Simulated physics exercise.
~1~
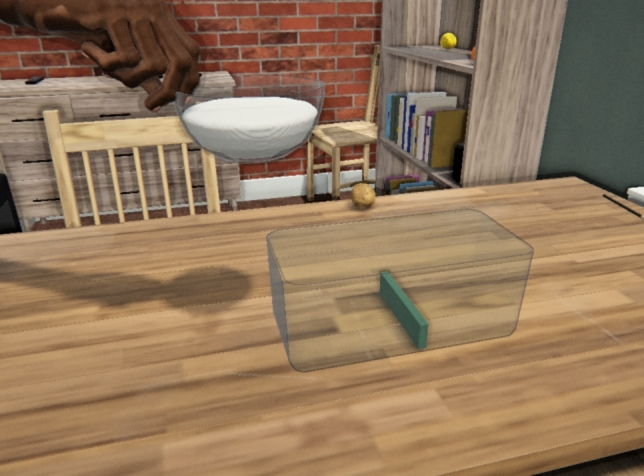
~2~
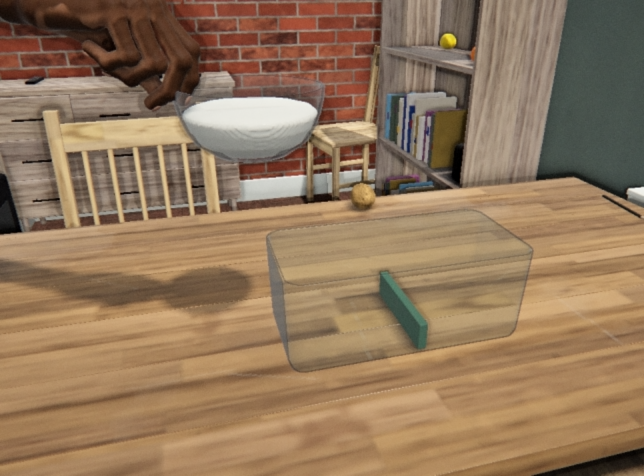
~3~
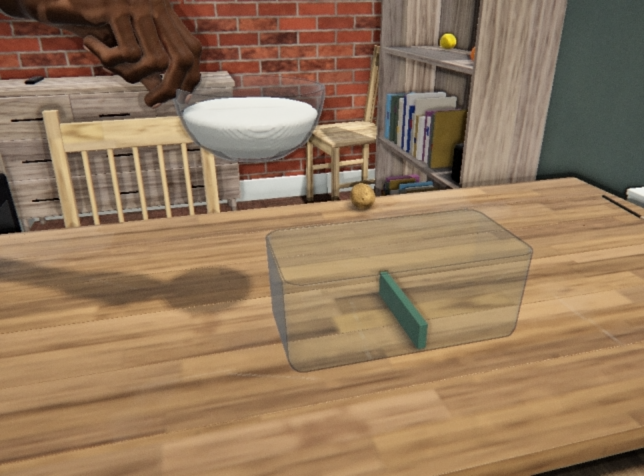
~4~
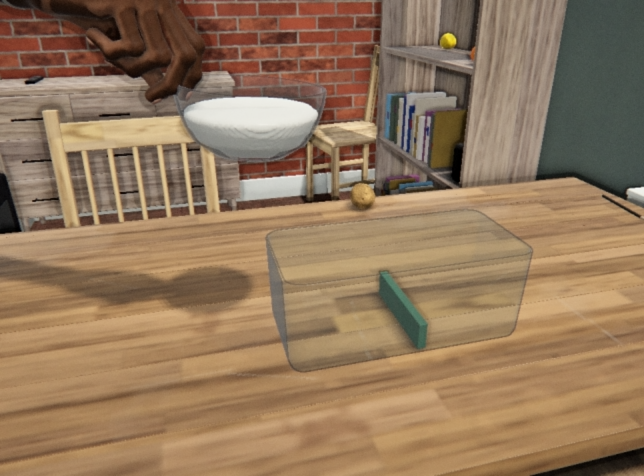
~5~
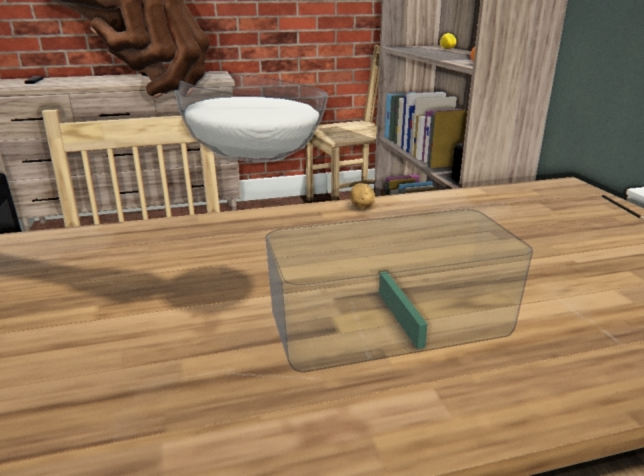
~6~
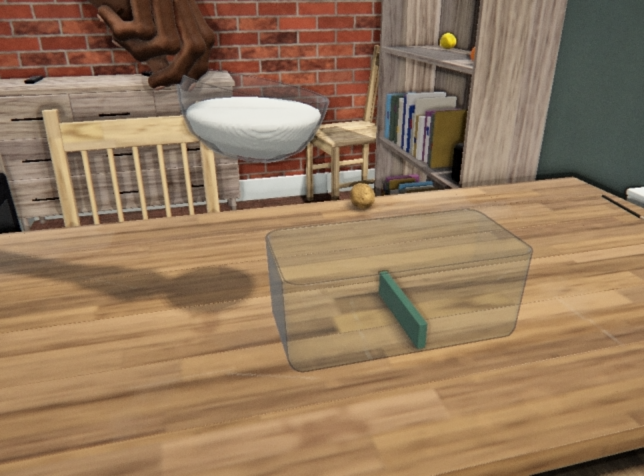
Glass bowl of white contents tilting slightly to the right beside a dark hand, above a wooden table holding a clear divided box.
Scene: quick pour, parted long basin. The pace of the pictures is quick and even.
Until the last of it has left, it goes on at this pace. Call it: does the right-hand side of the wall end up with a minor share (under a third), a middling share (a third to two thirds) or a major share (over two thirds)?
The right side gets a minor share.
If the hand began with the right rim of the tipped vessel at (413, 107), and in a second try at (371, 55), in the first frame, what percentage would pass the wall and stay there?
Estimate: 85 per cent, then 55 per cent.
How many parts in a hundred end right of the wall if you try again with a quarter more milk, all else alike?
About 5 in a hundred.
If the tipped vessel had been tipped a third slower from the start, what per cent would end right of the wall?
Near 5 parts in a hundred.
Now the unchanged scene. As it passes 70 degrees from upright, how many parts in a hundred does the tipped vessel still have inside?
Near 45 per cent.
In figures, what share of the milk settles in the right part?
10 %.
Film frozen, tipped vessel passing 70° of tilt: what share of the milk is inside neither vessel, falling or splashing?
It works out to about 45 percent.
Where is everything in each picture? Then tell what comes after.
The first picture shows tilt 0°; pouring edge (321, 84); surface from (181, 112) to (314, 105); the long basin's rim runs from (275, 258) to (505, 230); the wall's top is at (402, 297).
The second picture shows tilt 1°; pouring edge (321, 85); surface from (181, 113) to (314, 106).
The third picture shows tilt 2°; pouring edge (321, 87); surface from (182, 112) to (314, 106).
The fourth picture shows tilt 5°; pouring edge (323, 90); surface from (182, 111) to (314, 107).
The fifth picture shows tilt 8°; pouring edge (324, 94); surface from (184, 110) to (315, 108).
The sixth picture shows tilt 12°; pouring edge (325, 100); surface from (185, 110) to (318, 108).
A moment on, the tilt is 70° and 46 per cent is still to pour, 10 is left of the wall and 0 right of it.
Next, the tilt is 103° and 2 per cent is still to pour, 83 is left of the wall and 4 right of it.
Then the tilt is 106° and 0 per cent is still to pour, 91 is left of the wall and 9 right of it.
Later the tilt is 106° and 0 per cent is still to pour, 91 is left of the wall and 9 right of it.
In the end 91 per cent lies left of the wall, 9 right of it and 1 outside.
